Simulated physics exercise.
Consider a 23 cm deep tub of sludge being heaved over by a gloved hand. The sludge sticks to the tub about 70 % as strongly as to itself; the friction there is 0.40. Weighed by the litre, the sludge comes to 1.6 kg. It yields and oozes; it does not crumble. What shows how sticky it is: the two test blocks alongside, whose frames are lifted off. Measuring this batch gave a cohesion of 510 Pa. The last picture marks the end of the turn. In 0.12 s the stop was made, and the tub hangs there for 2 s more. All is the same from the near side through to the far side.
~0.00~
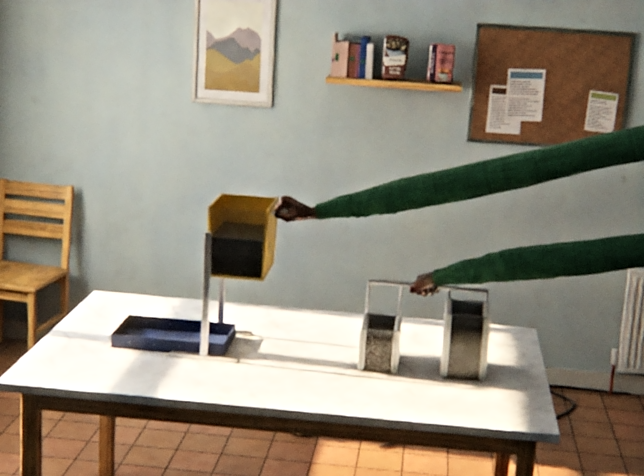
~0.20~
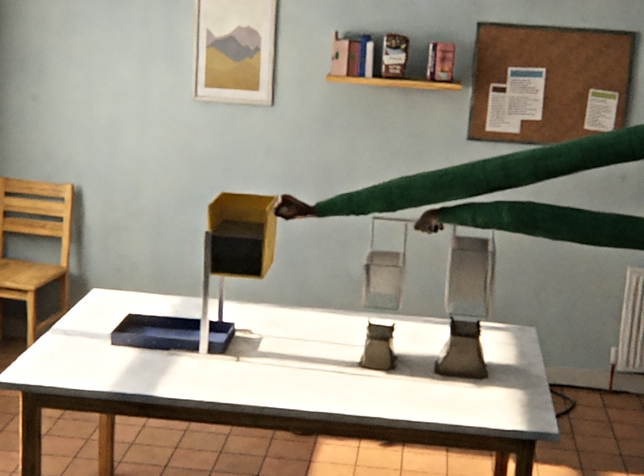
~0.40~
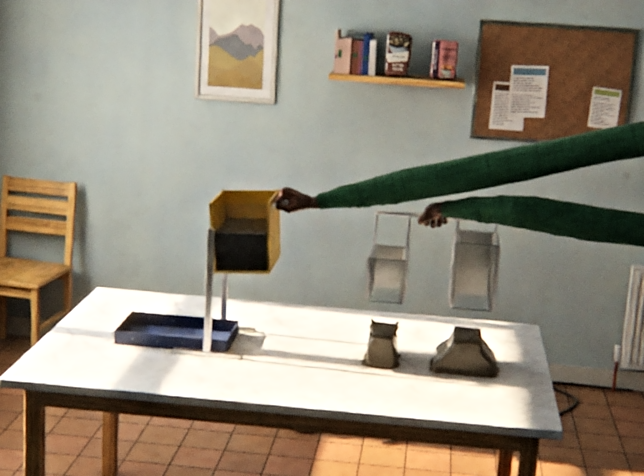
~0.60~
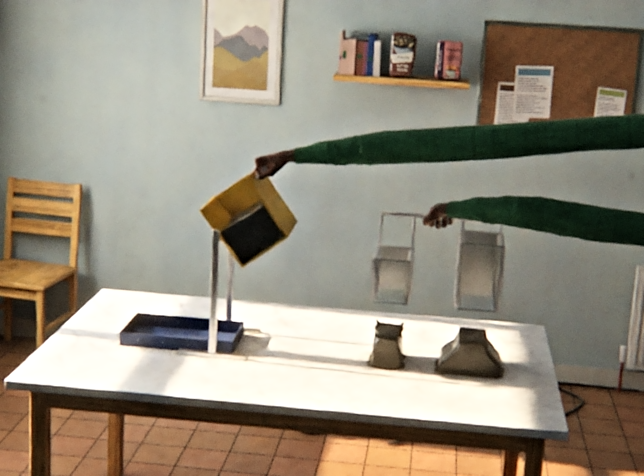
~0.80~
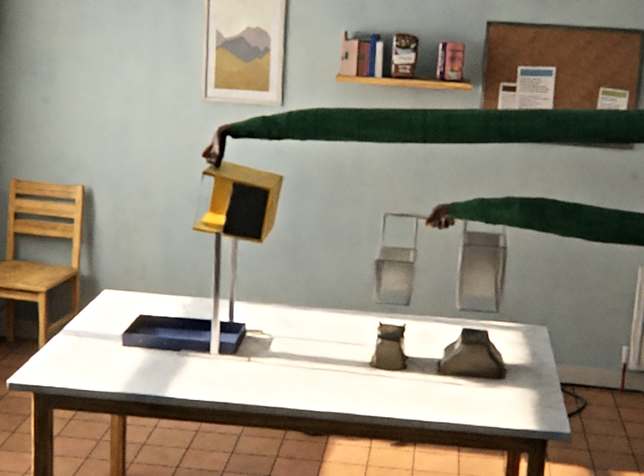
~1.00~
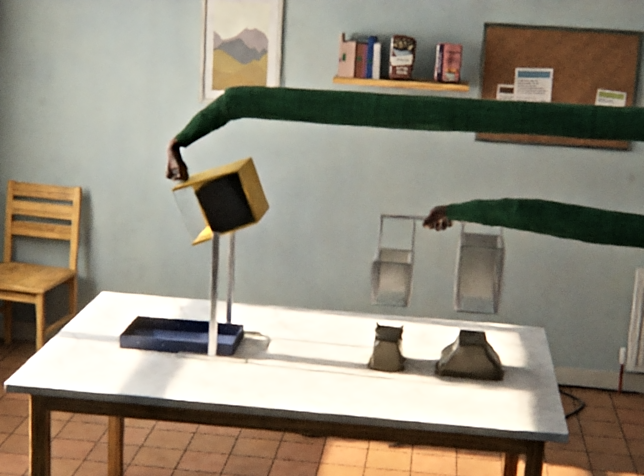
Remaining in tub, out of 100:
0 out of 100.
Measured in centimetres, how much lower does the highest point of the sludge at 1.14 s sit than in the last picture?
Roughly 9 cm.
By 1.14 s, the tub is at 112 degrees and holds 85 %.
By 1.31 s, the tub is at 112 degrees and holds 32 %.
By 1.48 s, the tub is at 112 degrees and holds 0 %.
By 1.65 s, the tub is at 112 degrees and holds 0 %.
By 3.00 s, at the end, the tub is at 112 degrees and holds 0 %.
